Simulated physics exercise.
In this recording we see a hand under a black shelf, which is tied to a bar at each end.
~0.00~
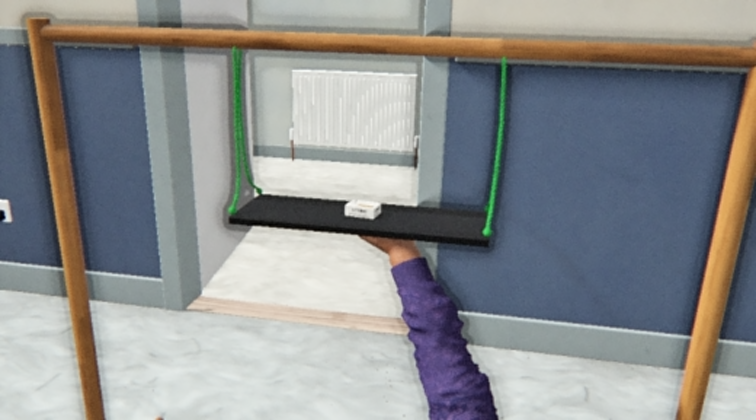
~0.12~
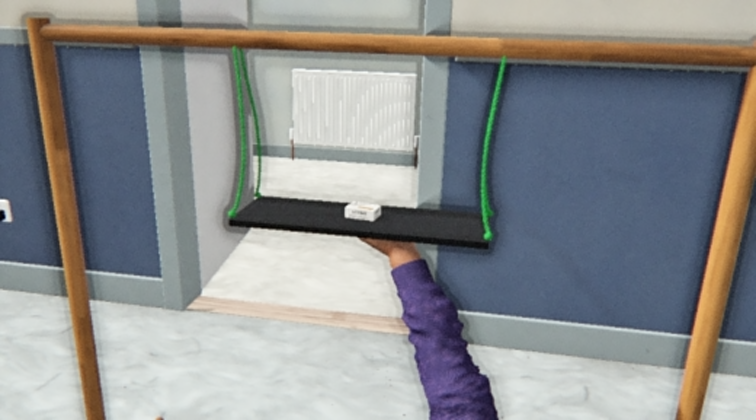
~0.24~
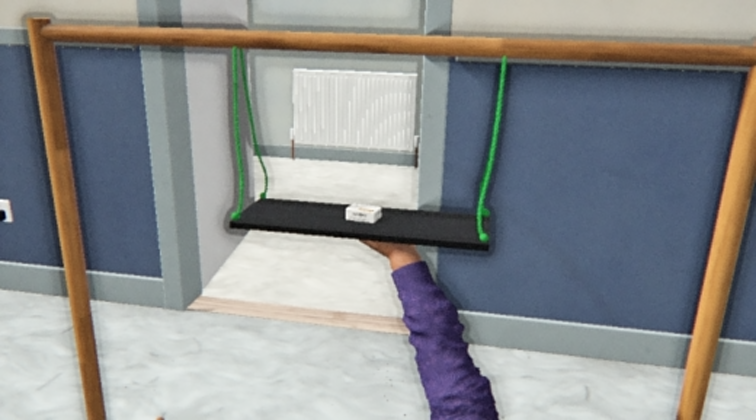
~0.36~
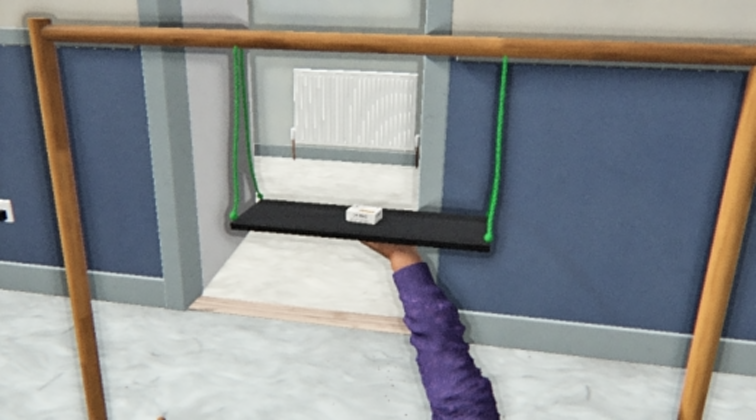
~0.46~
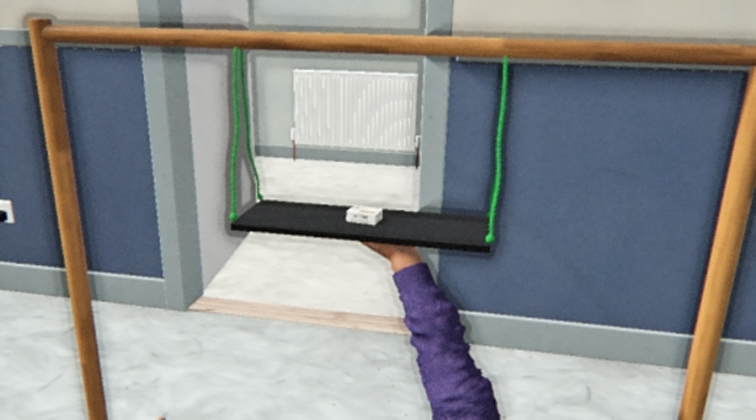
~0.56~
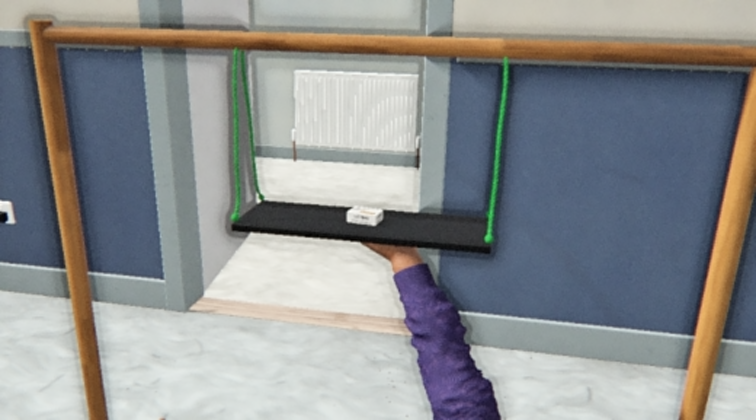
The clip shows a hand in a purple sleeve under a black shelf hung by green strings from a wooden bar, with a small white box on top; the strings sway slightly and straighten while the shelf barely moves.
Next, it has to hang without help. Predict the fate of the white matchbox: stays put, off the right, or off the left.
It never leaves.
Around 1.06 s, board level; matchbox on the board near (365, 218).
Finally, board level; matchbox on the board near (365, 218). The white matchbox stays on the board.
